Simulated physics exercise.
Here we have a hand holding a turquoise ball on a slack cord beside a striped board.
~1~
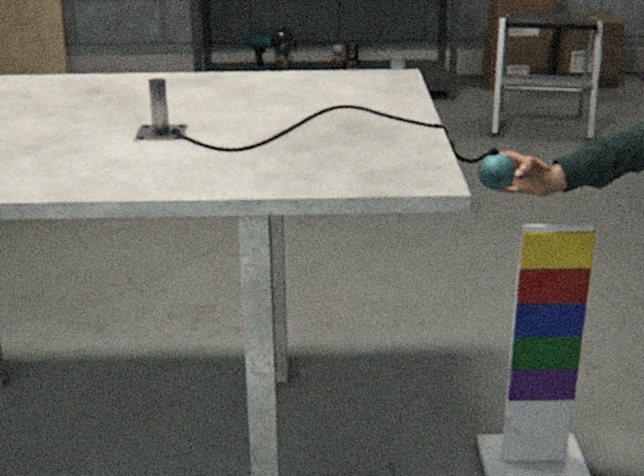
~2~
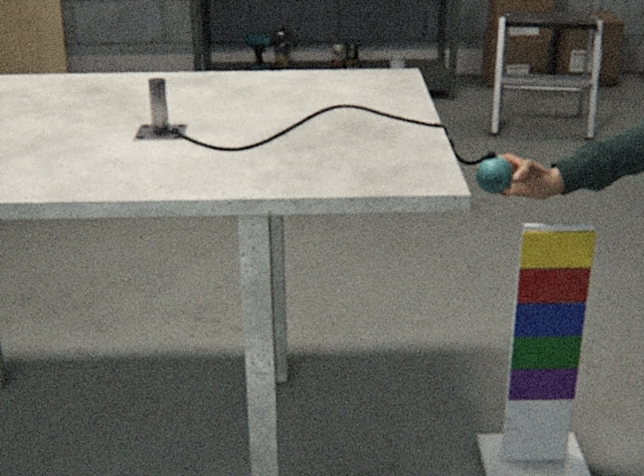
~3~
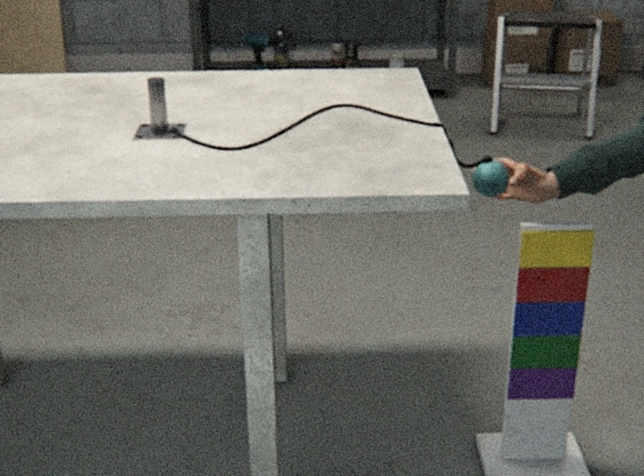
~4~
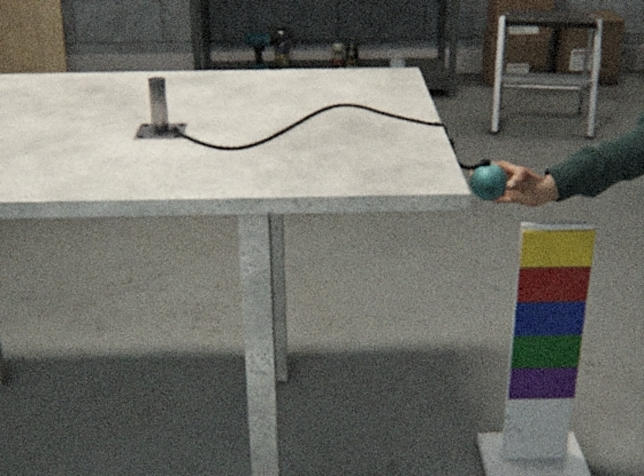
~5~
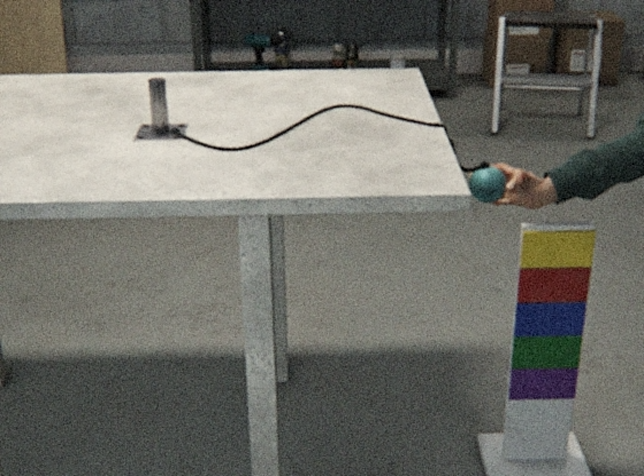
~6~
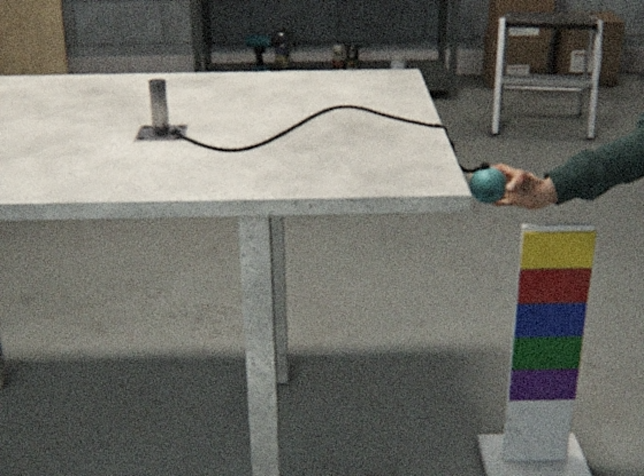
The footage shows a hand at the right holding a turquoise ball on a slack black cord that runs from a small post across a pale table, beside a striped board; the hand and ball shift slightly down and left.
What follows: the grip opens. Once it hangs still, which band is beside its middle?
Its centre hangs level with the blue band.
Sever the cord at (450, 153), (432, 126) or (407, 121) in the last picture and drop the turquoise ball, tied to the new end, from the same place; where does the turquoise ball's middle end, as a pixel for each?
In that order: (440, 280), (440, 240) and (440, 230).
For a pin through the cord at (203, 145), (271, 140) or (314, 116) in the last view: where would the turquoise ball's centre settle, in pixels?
The places are (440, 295), (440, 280) and (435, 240).
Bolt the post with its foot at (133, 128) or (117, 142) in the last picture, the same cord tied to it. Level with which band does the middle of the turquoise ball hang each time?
Try by try: Red; red.
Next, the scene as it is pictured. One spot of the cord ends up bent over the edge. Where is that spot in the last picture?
It lies at about (354, 107).
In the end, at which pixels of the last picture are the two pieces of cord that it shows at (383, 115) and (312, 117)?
About (444, 175), and the other about (389, 130).
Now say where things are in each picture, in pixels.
In the first picture, turquoise ball (497, 171); yellow (558, 252); red (554, 287); blue (550, 321); green (547, 354); purple (544, 386).
In the second picture, turquoise ball (494, 175); cord through (199, 143) (266, 141) (308, 118) (364, 109) (432, 125).
In the third picture, turquoise ball (491, 178).
In the fourth picture, turquoise ball (489, 182); cord through (199, 142) (266, 140) (308, 117) (364, 108) (432, 124).
In the fifth picture, turquoise ball (488, 184).
In the sixth picture, turquoise ball (488, 185); cord through (199, 144) (267, 142) (308, 119) (365, 109) (432, 126).
Early on, ball near (474, 296); level with red.
Midway, ball near (413, 307); level with blue.
Near the end, ball near (449, 318); level with blue.
Finally, ball near (439, 319); level with blue. Its middle rests at the blue band.
